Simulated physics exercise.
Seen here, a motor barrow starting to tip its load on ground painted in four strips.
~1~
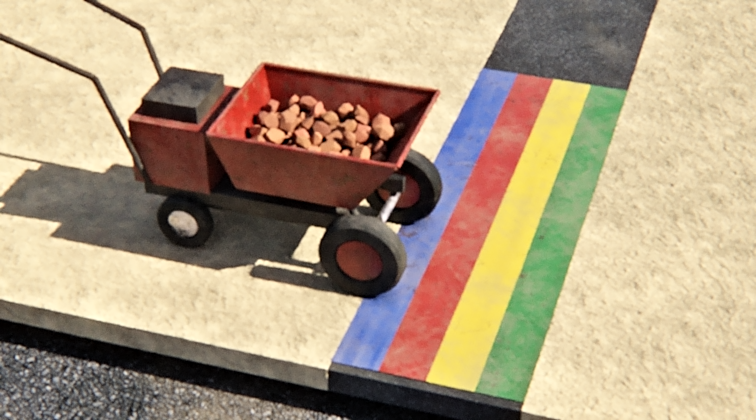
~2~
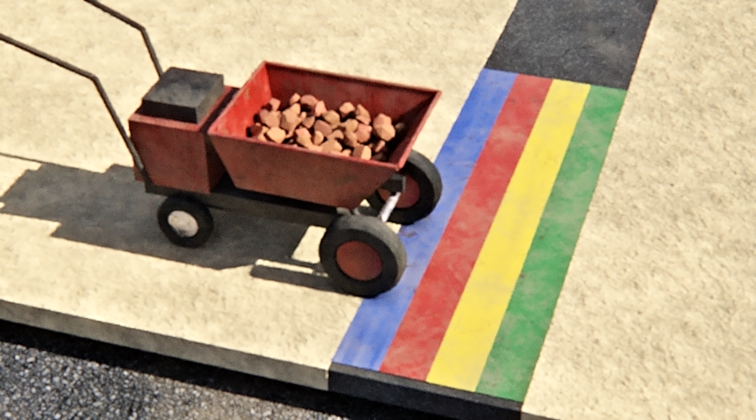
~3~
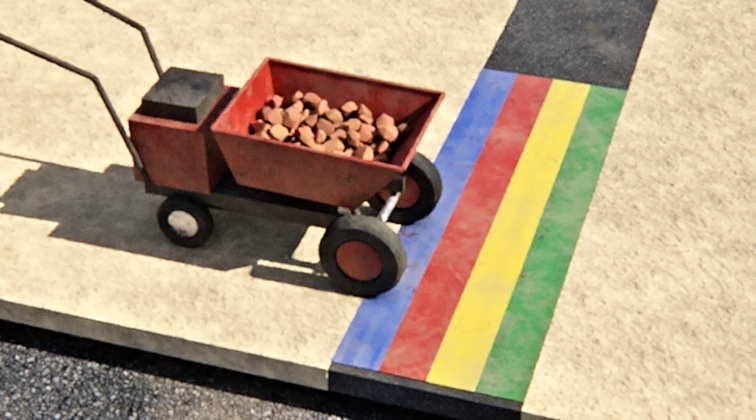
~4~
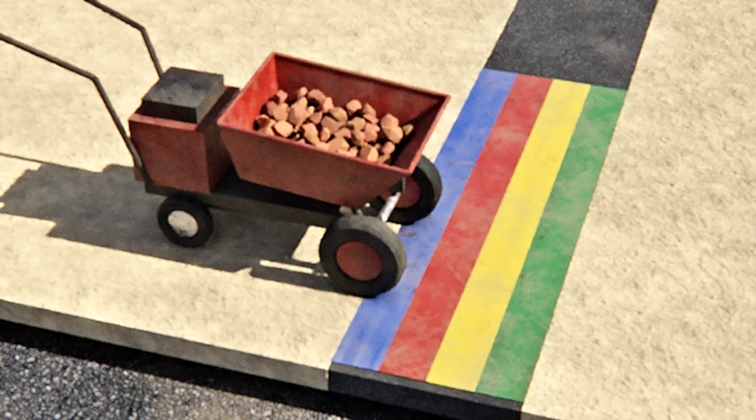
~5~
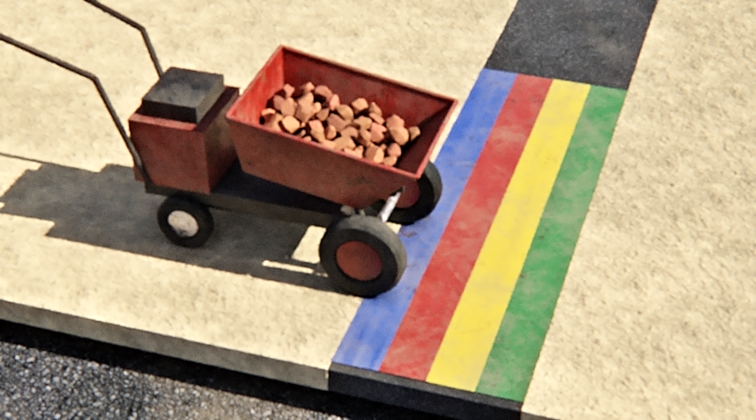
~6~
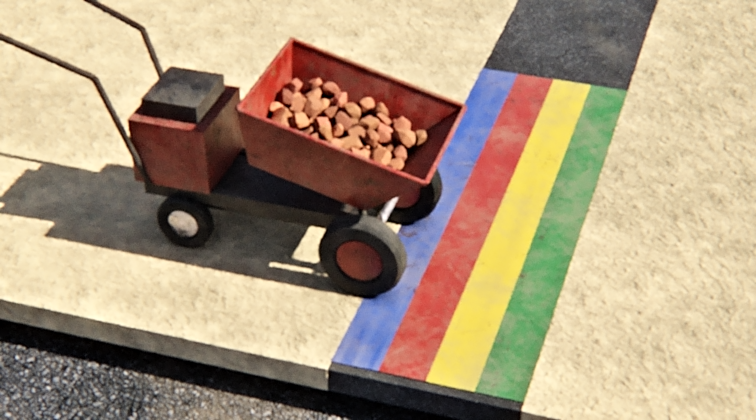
Red skip of a motor barrow loaded with rubble tilting slightly forward to the right beside blue, red, yellow and green strips.
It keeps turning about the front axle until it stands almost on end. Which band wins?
The green strip carries the most.
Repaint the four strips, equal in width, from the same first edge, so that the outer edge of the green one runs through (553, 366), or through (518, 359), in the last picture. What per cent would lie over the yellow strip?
First some 40, then 10 per cent.
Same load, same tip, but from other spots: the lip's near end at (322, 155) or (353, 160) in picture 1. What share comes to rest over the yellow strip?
First some 20, then 40 per cent.
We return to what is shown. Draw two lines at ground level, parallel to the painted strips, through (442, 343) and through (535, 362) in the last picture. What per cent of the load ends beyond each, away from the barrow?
Near 90 % and 20 %.
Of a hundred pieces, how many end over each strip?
Blue strip: 0 %, red strip: 0 %, yellow strip: 30 %, green strip: 40 %.
Shortly afterwards, skip tipped steeply; the whole lot in the skip.
Next, skip tipped steeply; all but a few in the skip; only a few over the yellow strip; a little over the green strip.
Some moments later, skip tipped right over; near a quarter in the skip; near a quarter over the yellow strip; near a third over the green strip; near a quarter off the paint.
In the end, skip tipped right over; a little in the skip; none at all over the blue strip; none at all over the red strip; near a quarter over the yellow strip; near a third over the green strip; near a quarter off the paint.
